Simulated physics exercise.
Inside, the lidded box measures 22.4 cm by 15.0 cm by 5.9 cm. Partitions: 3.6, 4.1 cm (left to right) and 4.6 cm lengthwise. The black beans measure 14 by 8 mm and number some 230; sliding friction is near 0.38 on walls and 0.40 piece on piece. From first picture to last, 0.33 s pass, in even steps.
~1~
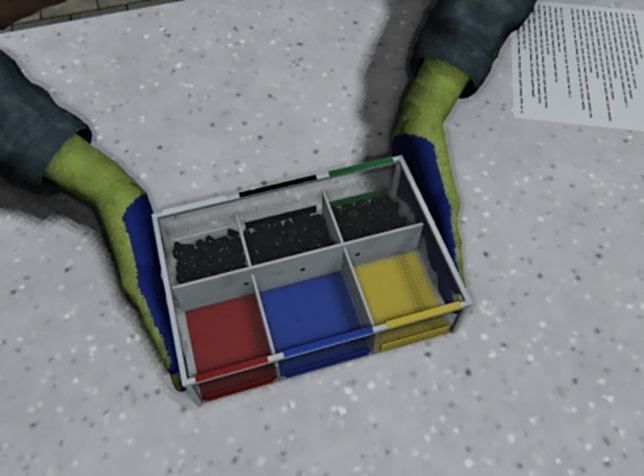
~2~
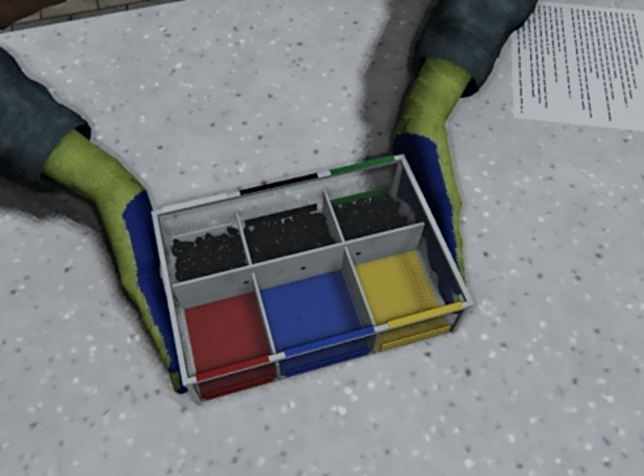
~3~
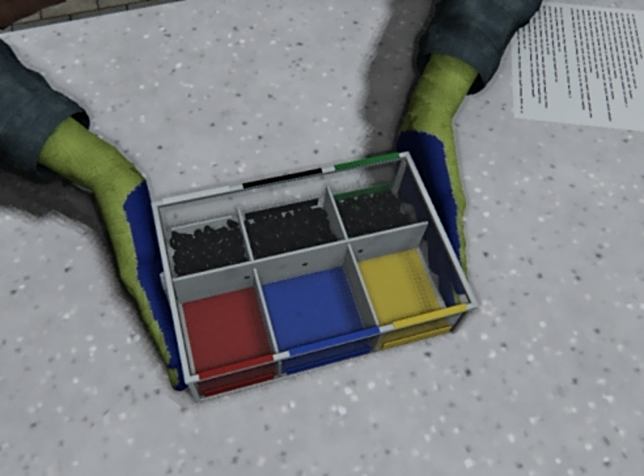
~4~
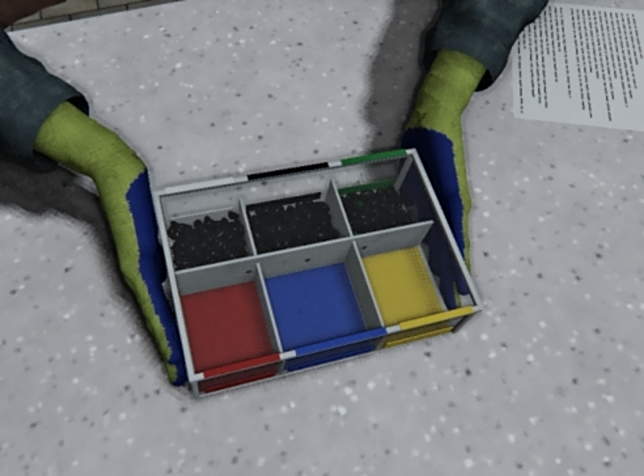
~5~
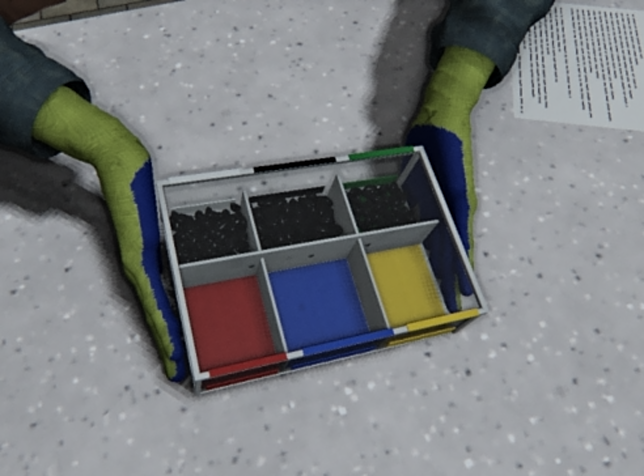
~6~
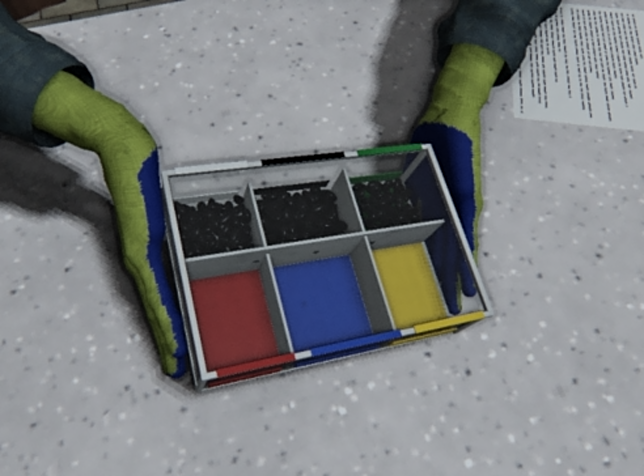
A divided box with red, blue and yellow compartments in front and black bits in the back ones turned slightly and tilted gradually between two green-and-blue hands above a speckled grey surface.
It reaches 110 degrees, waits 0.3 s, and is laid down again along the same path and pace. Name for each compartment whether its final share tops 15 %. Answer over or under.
Red compartment: Under; blue compartment: Under; green compartment: Over; yellow compartment: Over; white compartment: Under; black compartment: Over.
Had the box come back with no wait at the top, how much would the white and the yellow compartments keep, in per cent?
In that case white 5, yellow 25.
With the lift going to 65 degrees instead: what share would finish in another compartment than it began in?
Some 0 per cent.
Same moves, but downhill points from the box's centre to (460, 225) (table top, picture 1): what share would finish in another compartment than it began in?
About 55 per cent.
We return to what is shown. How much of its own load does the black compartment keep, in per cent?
Roughly 70 per cent.
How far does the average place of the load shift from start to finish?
Some 6.5 cm.
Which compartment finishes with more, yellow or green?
The green one has more.
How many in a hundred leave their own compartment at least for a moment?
About 45 per cent.
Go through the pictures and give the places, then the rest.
In the first picture, box tilt 0 degrees, front corners at (187, 380) and (465, 302); green 30 %, white 35 %, black 30 %.
In the second picture, box tilt 1 degrees, front corners at (188, 379) and (467, 303).
In the third picture, box tilt 4 degrees, front corners at (190, 378) and (471, 304), lowest corner right front.
In the fourth picture, box tilt 9 degrees, front corners at (194, 376) and (476, 307), lowest corner right front.
In the fifth picture, box tilt 13 degrees, front corners at (200, 374) and (482, 309), lowest corner right front.
In the sixth picture, box tilt 17 degrees, front corners at (207, 374) and (487, 312), lowest corner right front; green 30 %, white 35 %, black 30 %.
Then, 1.65 s after the last picture, tilt 110 degrees; green 35 %, yellow 20 %, white 10 %, black 35 %.
Then, 2.75 s after the last picture, tilt 55 degrees; green 35 %, yellow 25 %, white 5 %, black 35 %.
Then, 3.82 s after the last picture, tilt 0 degrees; green 35 %, yellow 25 %, white 5 %, black 30 %.
In the end, red 0 %, blue 0 %, green 35 %, yellow 25 %, white 5 %, black 30 %.
